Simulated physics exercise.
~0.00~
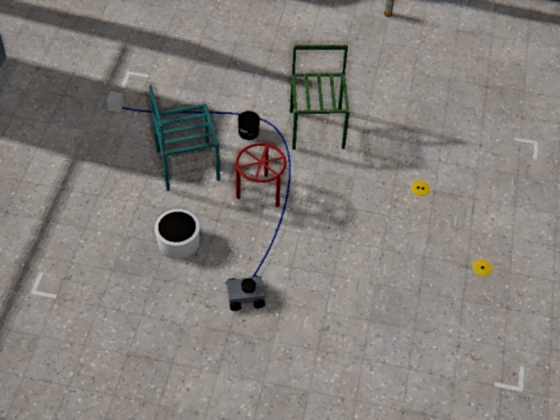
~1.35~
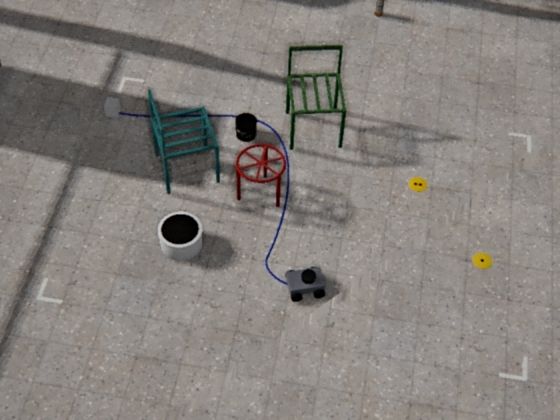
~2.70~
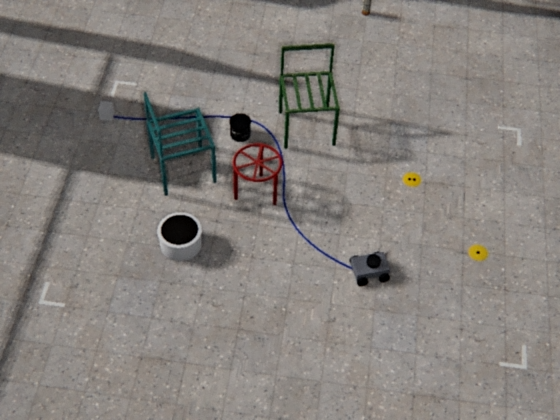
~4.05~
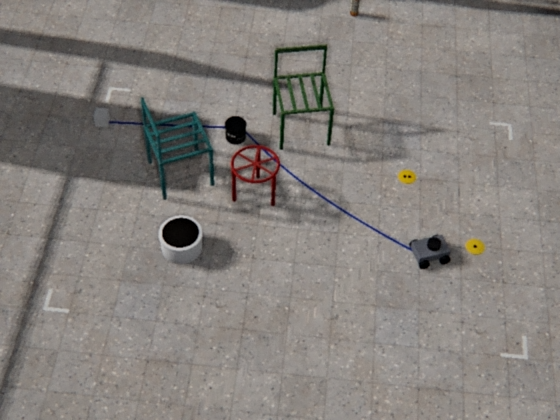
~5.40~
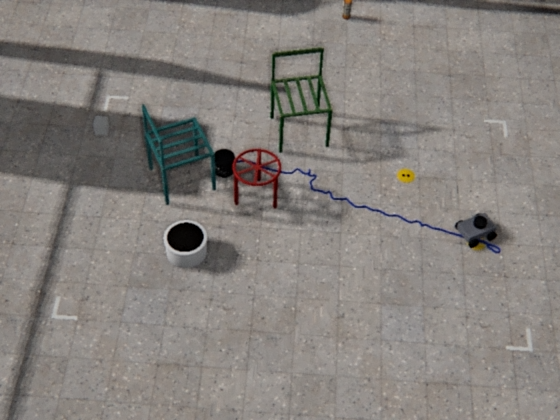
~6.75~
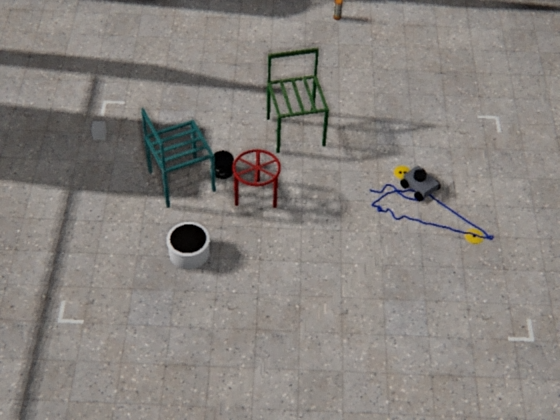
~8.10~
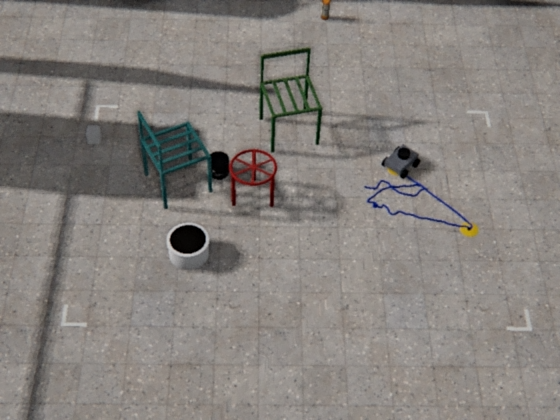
In the video, a small grey cart trails a blue lead past two chairs, a red stool, a black bin and a white pot, moving right to one yellow mark as the bin shifts and the lead comes free, then turning up-left past the other and stopping.
